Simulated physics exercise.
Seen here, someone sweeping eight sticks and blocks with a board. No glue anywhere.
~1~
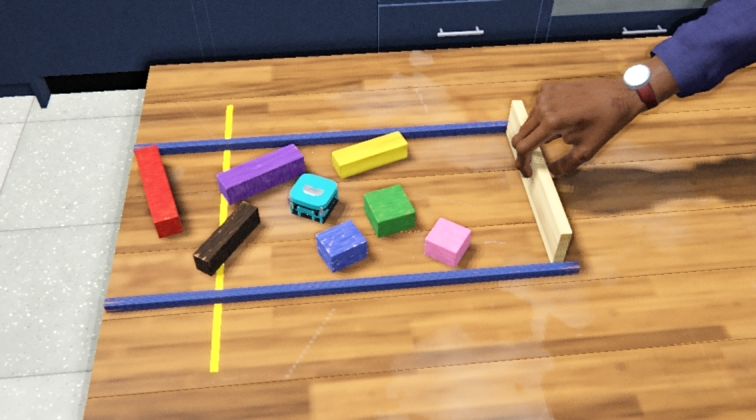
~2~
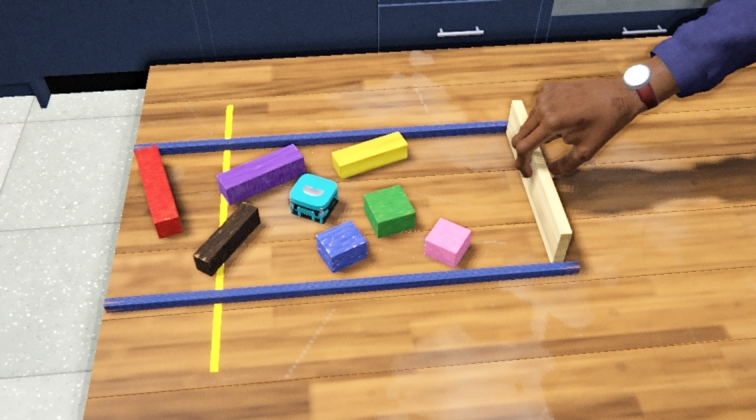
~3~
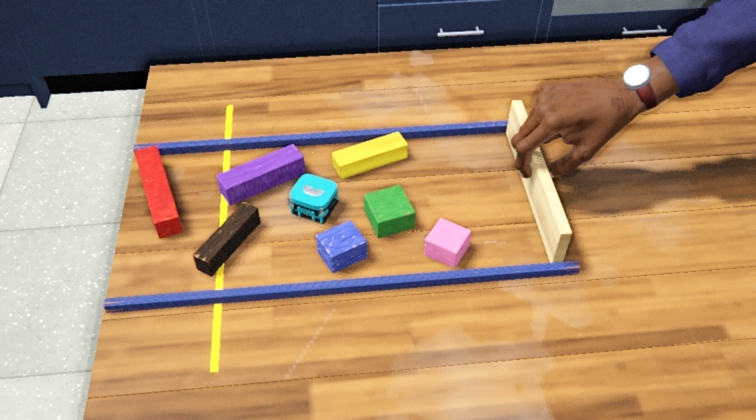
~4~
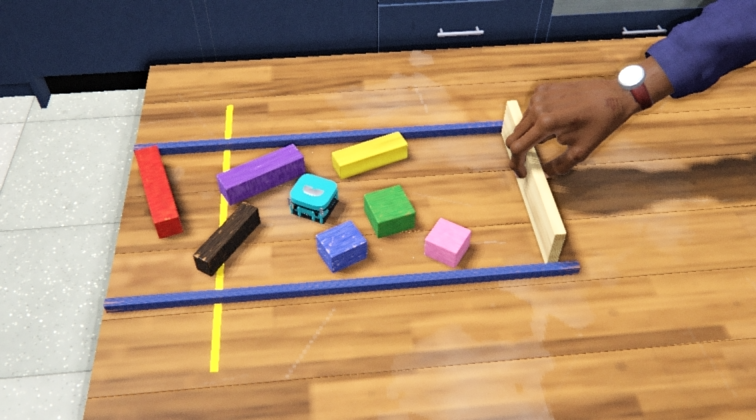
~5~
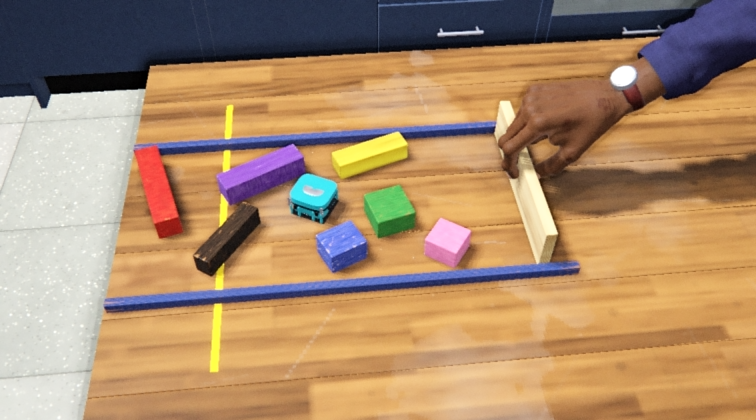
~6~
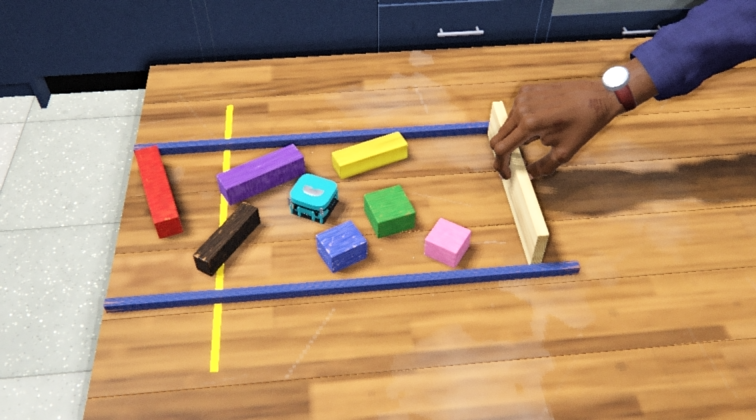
On a wooden tabletop, a hand held a pale board upright between two blue rails and, after keeping it still, slid it slightly left, while the eight colourful blocks and other small objects stayed put.
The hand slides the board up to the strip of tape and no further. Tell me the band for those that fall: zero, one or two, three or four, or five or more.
The number that fall off is one or two.
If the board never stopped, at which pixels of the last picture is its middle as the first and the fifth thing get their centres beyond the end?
About (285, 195), then (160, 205).
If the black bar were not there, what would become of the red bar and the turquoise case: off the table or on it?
The red bar goes over, the turquoise case does not fall.
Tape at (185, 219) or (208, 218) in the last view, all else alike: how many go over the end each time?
Down on the floor: 3 and 2.
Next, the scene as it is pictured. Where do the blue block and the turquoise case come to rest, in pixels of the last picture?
The blue block stops around (170, 251); the turquoise case around (200, 188).
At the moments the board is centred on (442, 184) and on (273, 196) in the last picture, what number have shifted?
The counts are 1 and 8.
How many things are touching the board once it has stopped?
In contact: 4.
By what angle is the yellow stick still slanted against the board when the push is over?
Some 80 degrees.
Soon after, none off yet; red bar at rest near (158, 190); black bar at rest near (228, 238); purple bar at rest near (262, 174).
In the end, the number that fall off is one or two; gone, red bar.
